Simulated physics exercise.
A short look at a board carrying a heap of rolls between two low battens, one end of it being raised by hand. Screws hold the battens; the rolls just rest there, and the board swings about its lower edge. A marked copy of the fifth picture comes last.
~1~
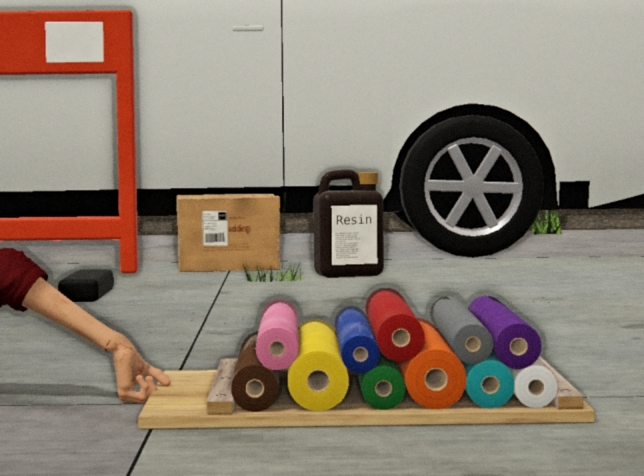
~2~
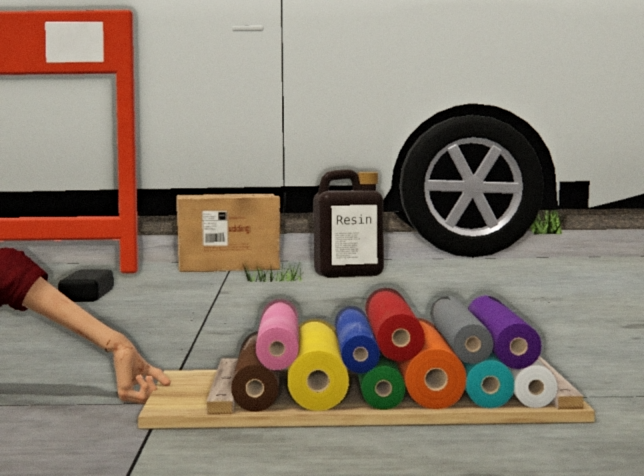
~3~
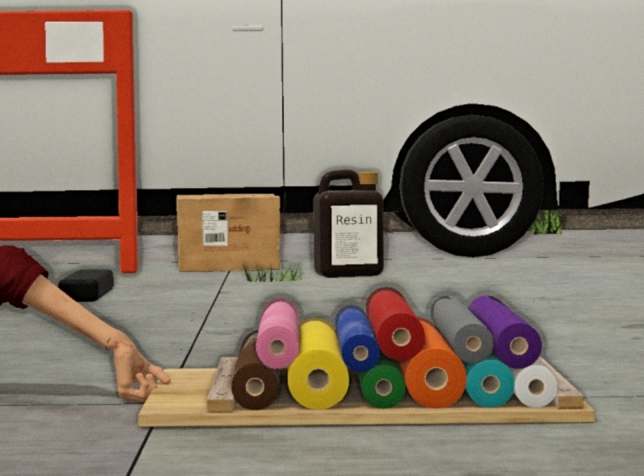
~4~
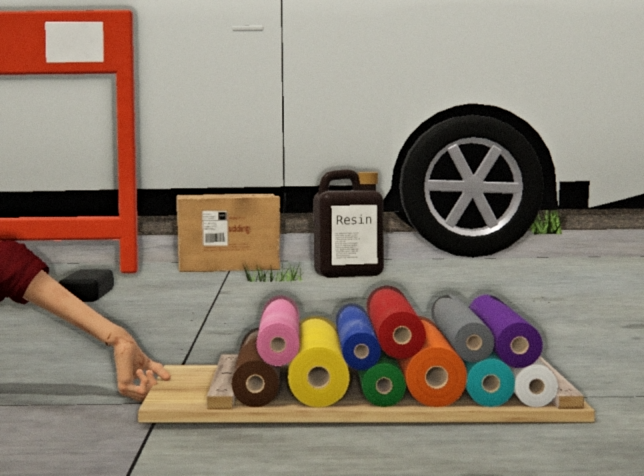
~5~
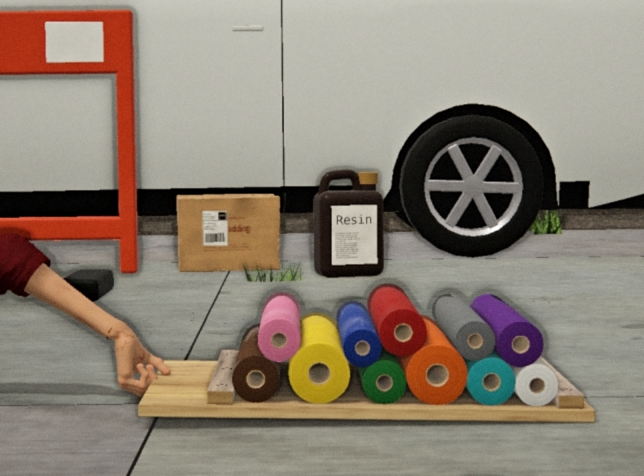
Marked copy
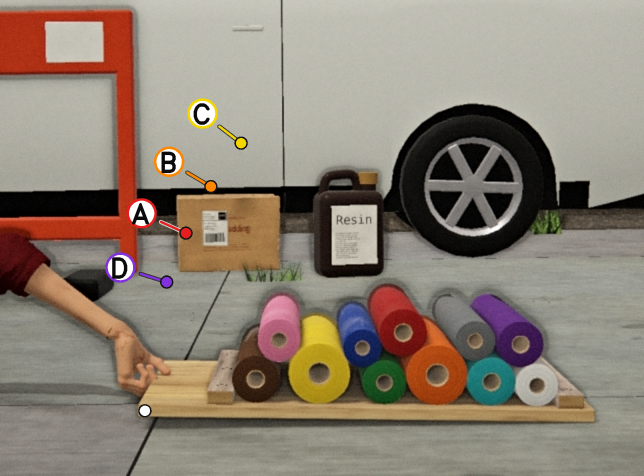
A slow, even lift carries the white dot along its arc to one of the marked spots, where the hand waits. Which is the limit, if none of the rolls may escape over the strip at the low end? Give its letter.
The answer is mark D.
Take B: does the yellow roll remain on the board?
The yellow roll: Yes.
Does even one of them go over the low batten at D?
No, at D.
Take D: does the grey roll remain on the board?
Yes.
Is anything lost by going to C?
At C: Yes.
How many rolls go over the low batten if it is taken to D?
At D the number is none.
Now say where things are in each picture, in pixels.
Blue roll (360, 354); grey roll (473, 344); red roll (401, 338), in the first picture.
Red roll (401, 338); pink roll (277, 349), in the second picture.
Board (361, 387); brown roll (255, 386); yellow roll (318, 379), in the third picture.
Board (361, 385); brown roll (255, 383); yellow roll (319, 377), in the fourth picture.
Board (361, 382); brown roll (256, 379); yellow roll (319, 373), in the fifth picture.
On the marked copy, A at (186, 233); B at (211, 187); C at (241, 143); D at (167, 282); the white dot at (145, 411).
Taking D. A third of the way, board at 13°.
Two thirds of the way, board at 18°.
When it is over, board at 18°, none over the low batten.
As for the rest, A three over the low batten (grey, red, purple); B three over the low batten (grey, red, purple); C three over the low batten (grey, red, purple).
